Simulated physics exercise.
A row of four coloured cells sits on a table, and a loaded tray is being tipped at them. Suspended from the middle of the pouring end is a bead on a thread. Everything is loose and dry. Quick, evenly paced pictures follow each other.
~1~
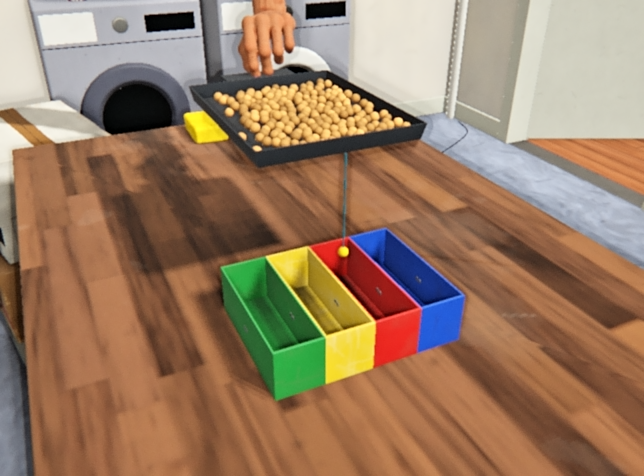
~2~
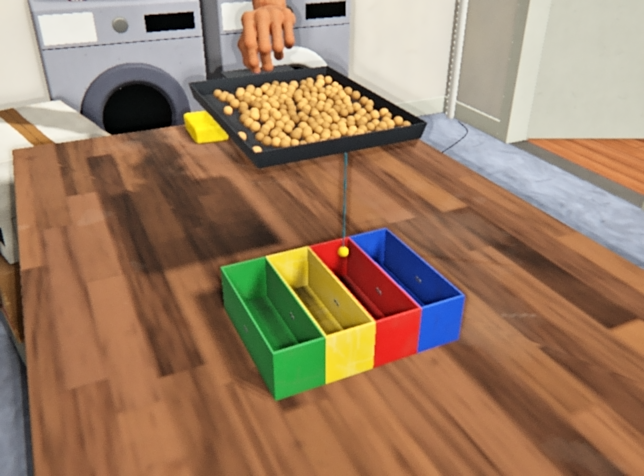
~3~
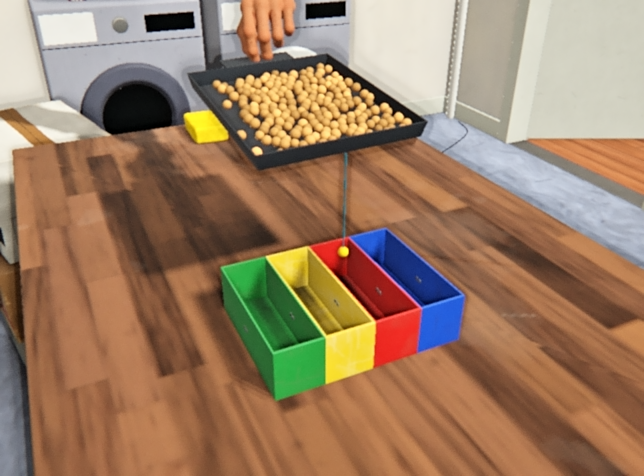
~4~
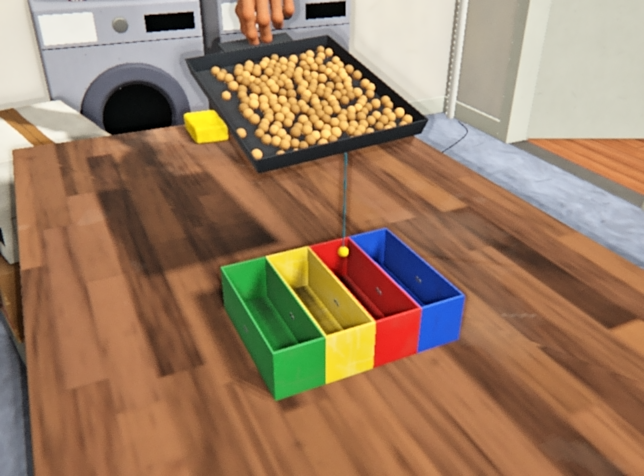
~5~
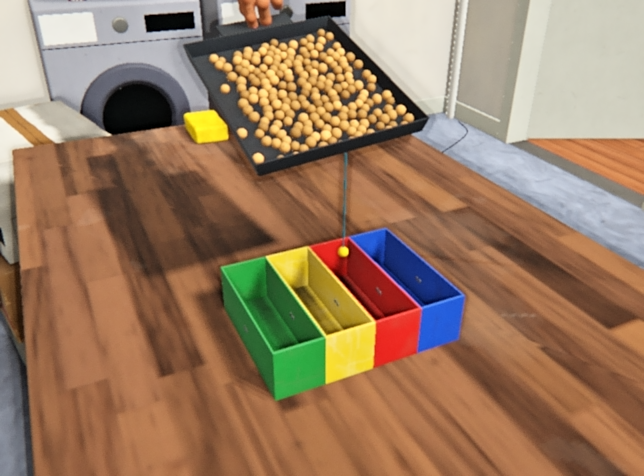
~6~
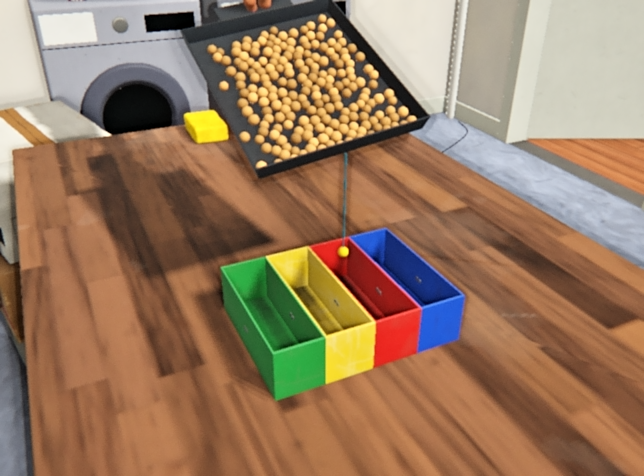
On a wooden table near washing machines stood green, yellow, red and blue boxes; above them, a hand raised the back of a dark tray, tilting it steeper as round wooden beads shifted and spread out.
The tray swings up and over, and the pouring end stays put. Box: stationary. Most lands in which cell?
In the green cell.
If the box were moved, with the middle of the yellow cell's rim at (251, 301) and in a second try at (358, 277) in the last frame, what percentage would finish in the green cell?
About 0 per cent, then about 30 per cent.
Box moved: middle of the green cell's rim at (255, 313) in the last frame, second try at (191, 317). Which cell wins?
First try: The yellow cell; second try: The red cell.
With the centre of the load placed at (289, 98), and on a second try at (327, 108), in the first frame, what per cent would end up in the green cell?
You'd get near 50 percent first and near 60 percent after that.
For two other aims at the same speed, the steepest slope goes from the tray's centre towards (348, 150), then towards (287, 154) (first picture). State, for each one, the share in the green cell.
Roughly 10 percent first and 70 percent second.
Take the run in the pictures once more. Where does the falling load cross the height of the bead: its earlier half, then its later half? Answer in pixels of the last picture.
First roughly (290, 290), then roughly (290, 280).
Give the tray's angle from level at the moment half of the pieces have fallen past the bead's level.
Close to 90 degrees, I reckon.
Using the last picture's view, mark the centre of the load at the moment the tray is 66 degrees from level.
Around (303, 144).
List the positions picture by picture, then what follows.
The first picture shows corners of the pouring end (258, 150) and (422, 122), level; middle of the load (305, 115), round wooden beads; bead on its thread (343, 252); green cell (300, 364); yellow cell (350, 348); red cell (397, 334); blue cell (441, 320).
The second picture shows corners of the pouring end (258, 151) and (422, 122), level; middle of the load (305, 113).
The third picture shows corners of the pouring end (258, 153) and (423, 120), tipped barely, lowest at the left corner; middle of the load (305, 107).
The fourth picture shows corners of the pouring end (258, 157) and (423, 118), tipped a little, lowest at the left corner; middle of the load (305, 99).
The fifth picture shows corners of the pouring end (258, 161) and (424, 117), tipped clearly, lowest at the left corner; middle of the load (305, 93), roughly a quarter on the move.
The sixth picture shows corners of the pouring end (258, 165) and (425, 115), tipped clearly, lowest at the left corner; middle of the load (306, 91), almost all on the move; green cell (300, 364); yellow cell (350, 348); red cell (397, 334); blue cell (441, 320).
Just after the last frame, tray tipped steeply; the larger part on the tray; just a few in the green cell; just a few in the yellow cell; about a tenth falling or outside the box.
A moment on, tray tipped past a quarter turn; just a few on the tray; roughly a third in the green cell; roughly a quarter in the yellow cell; about a tenth in the red cell; roughly a quarter falling or outside the box.
Further on, tray tipped past a quarter turn; roughly half in the green cell; roughly a third in the yellow cell; about a tenth in the red cell; just a few in the blue cell; about a tenth falling or outside the box.
When it is over, tray tipped past a quarter turn; roughly half in the green cell; roughly a third in the yellow cell; about a tenth in the red cell; just a few in the blue cell; about a tenth outside the box.
